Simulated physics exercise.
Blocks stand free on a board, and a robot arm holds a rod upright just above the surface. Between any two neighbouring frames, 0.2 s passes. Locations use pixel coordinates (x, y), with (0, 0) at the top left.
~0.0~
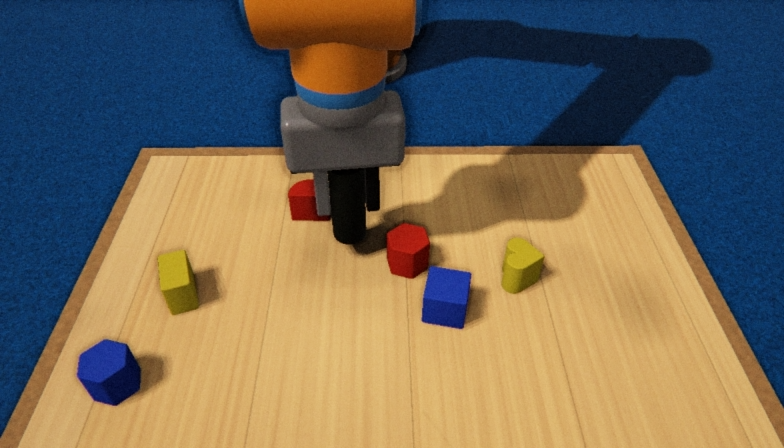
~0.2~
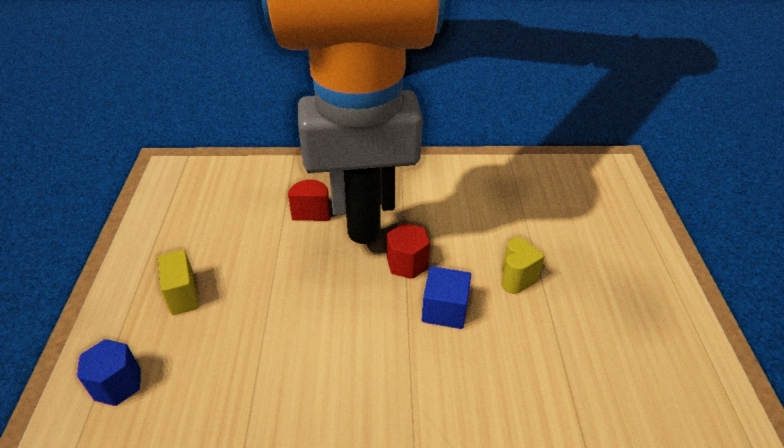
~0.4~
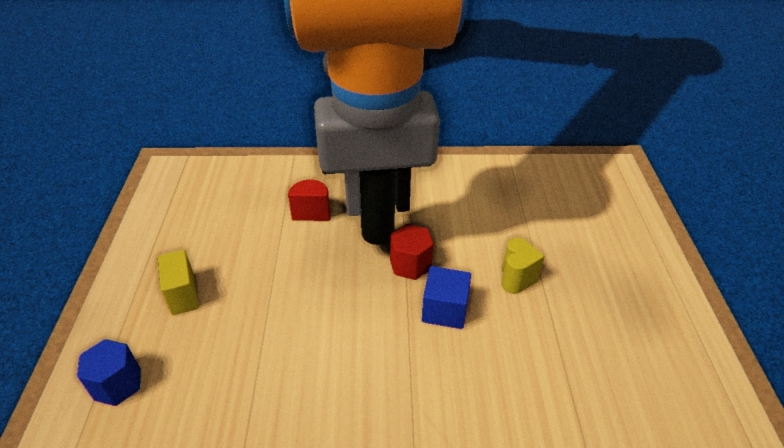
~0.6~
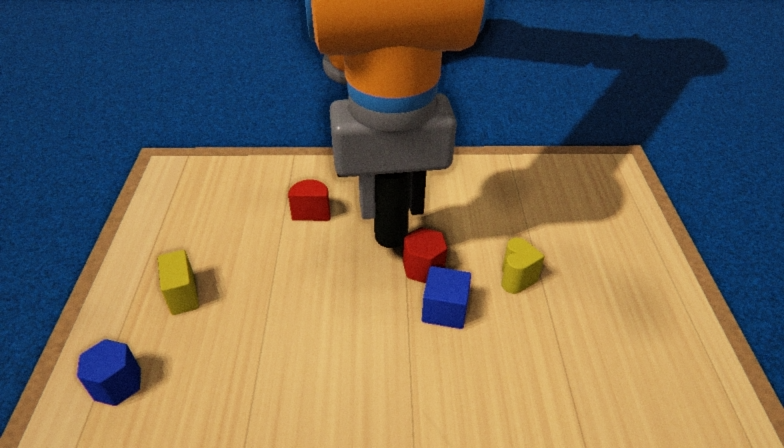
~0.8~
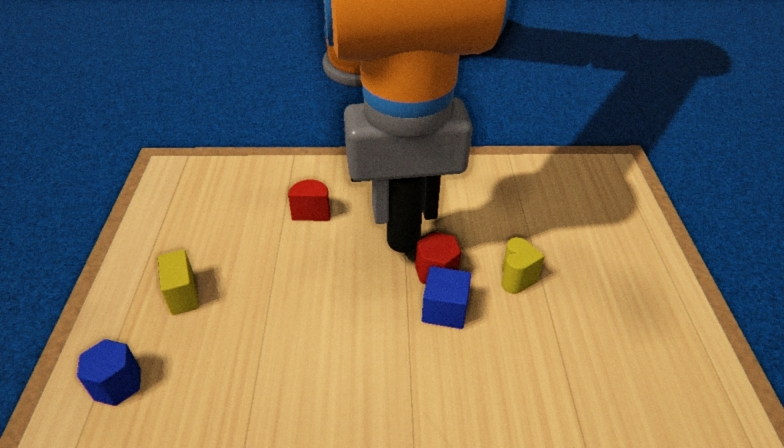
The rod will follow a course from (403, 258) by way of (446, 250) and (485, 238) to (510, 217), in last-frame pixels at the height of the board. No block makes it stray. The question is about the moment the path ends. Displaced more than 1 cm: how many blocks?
The way I see it, the answer is one.
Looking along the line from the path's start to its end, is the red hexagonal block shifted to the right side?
Answer: Yes.
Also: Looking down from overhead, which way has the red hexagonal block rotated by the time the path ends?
From the top, the block rotates clockwise.
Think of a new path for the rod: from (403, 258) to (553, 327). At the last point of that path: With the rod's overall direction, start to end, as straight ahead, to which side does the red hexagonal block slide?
Over to the left.
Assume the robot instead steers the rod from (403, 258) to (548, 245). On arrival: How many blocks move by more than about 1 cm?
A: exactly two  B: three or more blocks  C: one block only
C (one block only)
What follows on the original path. One third of the way, rod (448, 234); red hexagonal block (458, 250), turned 30° clockwise.
Two thirds of the way, rod (489, 222); red hexagonal block (458, 250), turned 30° clockwise.
At the end, rod (513, 201); red hexagonal block (458, 250), turned 30° clockwise; yellow heart block not moved.
